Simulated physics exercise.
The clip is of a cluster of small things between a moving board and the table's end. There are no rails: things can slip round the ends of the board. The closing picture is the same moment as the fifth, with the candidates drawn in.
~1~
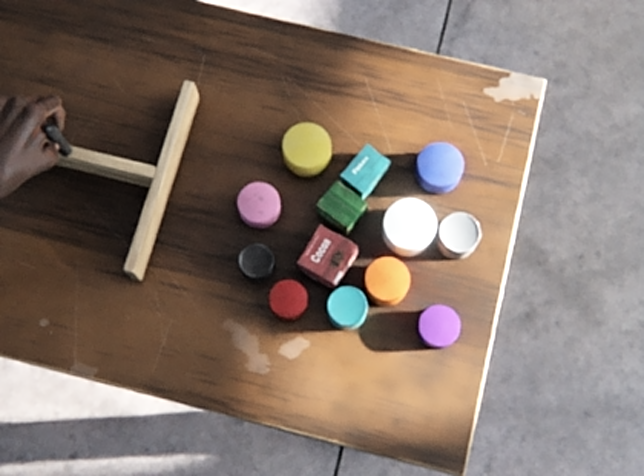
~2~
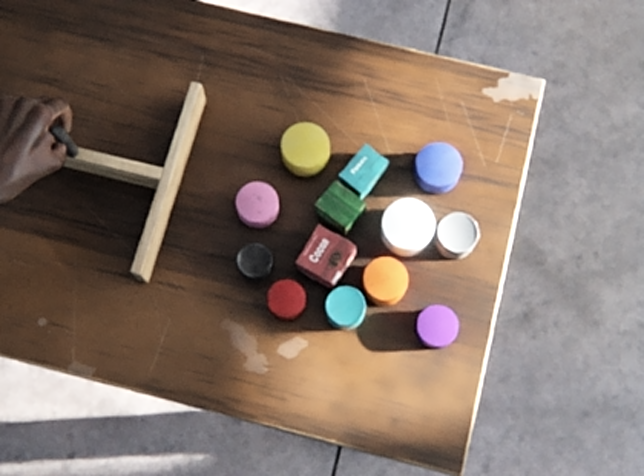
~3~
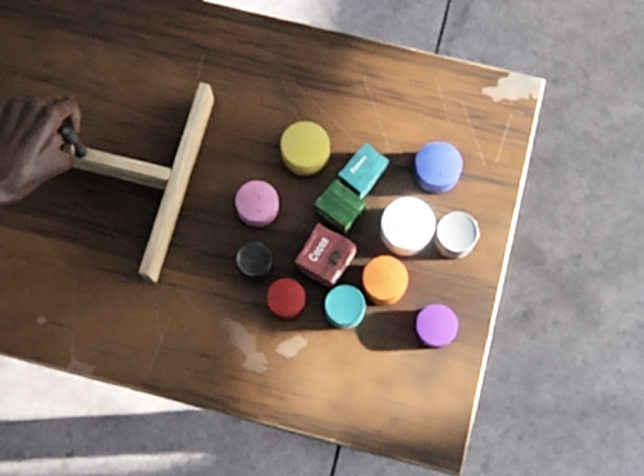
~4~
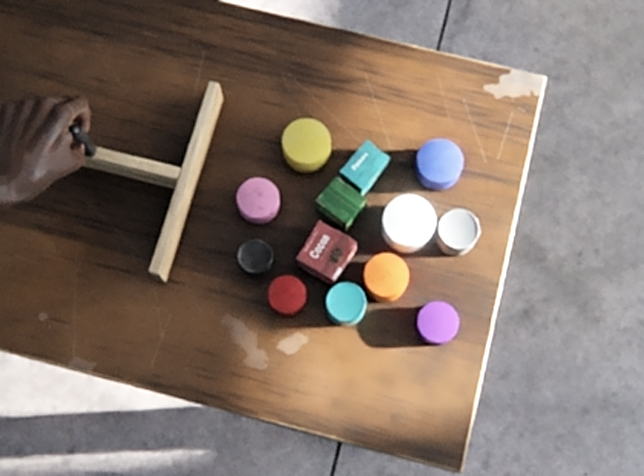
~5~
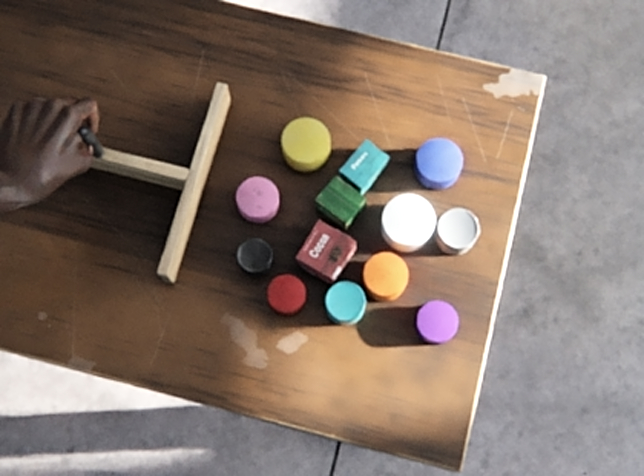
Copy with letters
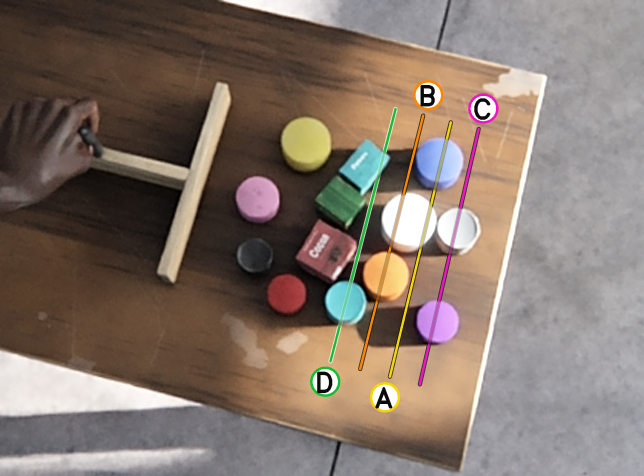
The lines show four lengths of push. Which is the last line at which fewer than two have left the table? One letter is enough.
It can go as far as B.
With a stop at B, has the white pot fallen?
No.
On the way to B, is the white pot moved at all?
By then, yes.
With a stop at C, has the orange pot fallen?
By then, yes.
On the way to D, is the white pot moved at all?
Yes.
On the marked copy, A at (422, 245); B at (393, 238); C at (450, 252); D at (364, 230).
With B. Early on, board (264, 194); yellow tin (312, 147); black tub (273, 262).
Further on, board (336, 212); grey tub (468, 236); purple pot (443, 329).
At the end, board (391, 225); grey tub (505, 235); blue tin (515, 172); none fallen.
As for the rest, A drops two; C drops six; D is within the limit but short.
